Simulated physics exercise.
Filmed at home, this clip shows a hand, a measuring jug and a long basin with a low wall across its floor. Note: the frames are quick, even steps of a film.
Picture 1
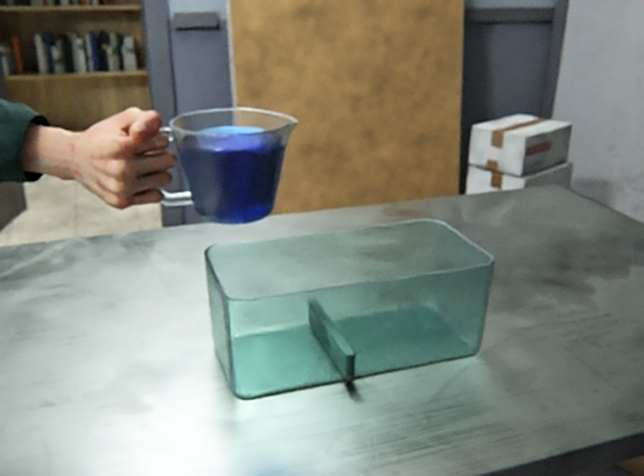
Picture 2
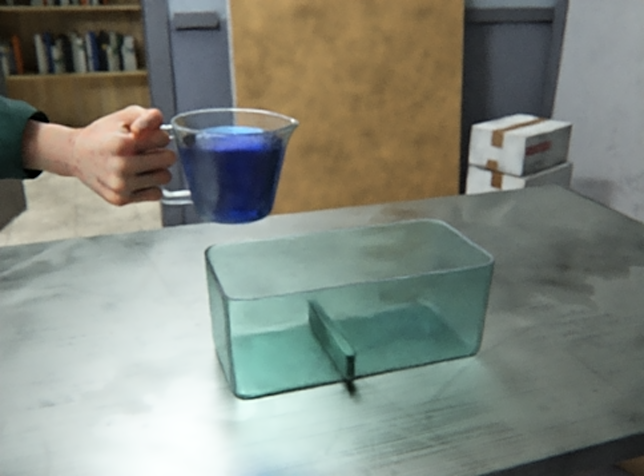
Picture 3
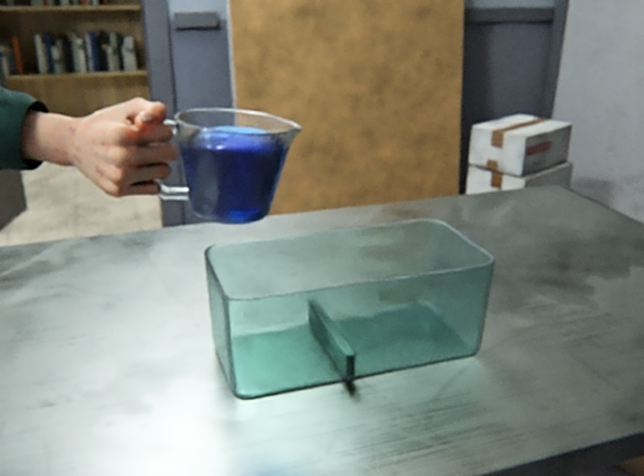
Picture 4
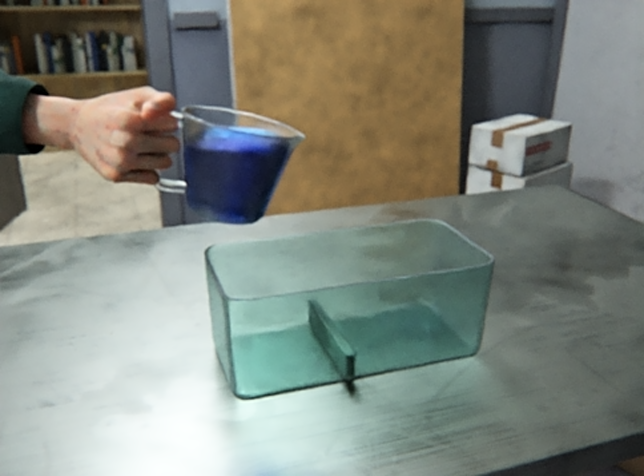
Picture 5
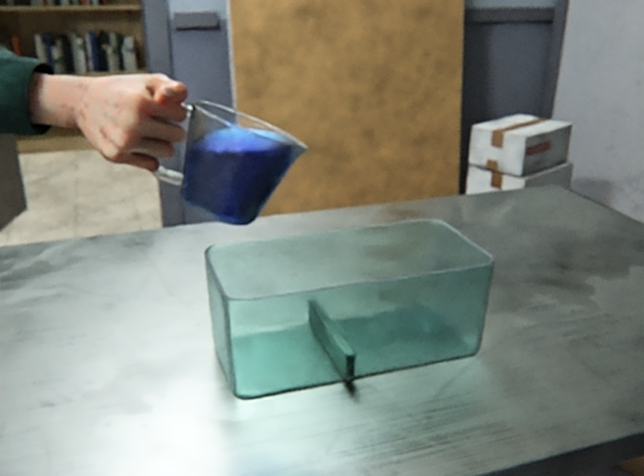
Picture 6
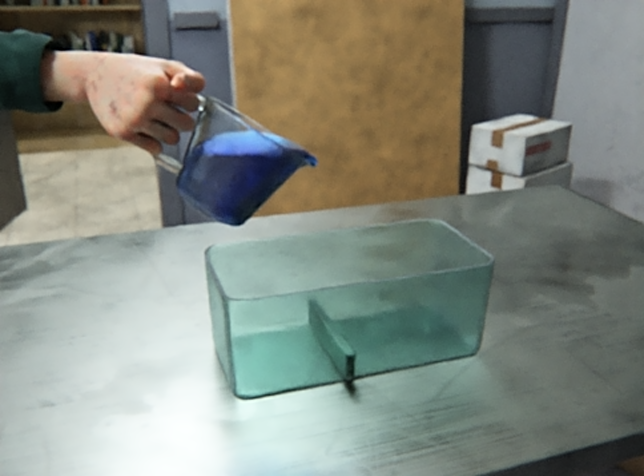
A glass jug of blue liquid, held by a hand above a greenish glass basin with a low wall inside, shifted slightly right and tilted rightward until the liquid reached its lip.
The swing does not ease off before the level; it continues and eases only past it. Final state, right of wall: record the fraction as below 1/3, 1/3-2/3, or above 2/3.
Recorded: 1/3-2/3.
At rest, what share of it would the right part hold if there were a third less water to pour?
Something like 45 per cent, give or take.
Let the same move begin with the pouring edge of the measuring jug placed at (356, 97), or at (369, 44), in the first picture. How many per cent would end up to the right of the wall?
90 %, then 85 %.
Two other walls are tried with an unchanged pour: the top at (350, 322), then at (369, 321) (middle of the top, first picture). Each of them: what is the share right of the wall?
Roughly 35 % and 15 %.
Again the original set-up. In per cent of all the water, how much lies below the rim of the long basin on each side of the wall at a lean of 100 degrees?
About 10 per cent left, 35 per cent right.
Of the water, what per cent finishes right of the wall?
I'd estimate around 60 per cent.
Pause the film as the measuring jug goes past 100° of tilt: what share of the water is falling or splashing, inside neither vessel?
25 %.
A moment on, the tilt is 100° and 31 per cent is still to pour, 8 is left of the wall and 37 right of it.
Next, the tilt is 119° and 1 per cent is still to pour, 39 is left of the wall and 58 right of it.
Then the tilt is 119° and 0 per cent is still to pour, 40 is left of the wall and 59 right of it.
Later the tilt is 119° and 0 per cent is still to pour, 39 is left of the wall and 59 right of it.
In the end 39 per cent lies left of the wall, 60 right of it and 1 outside.
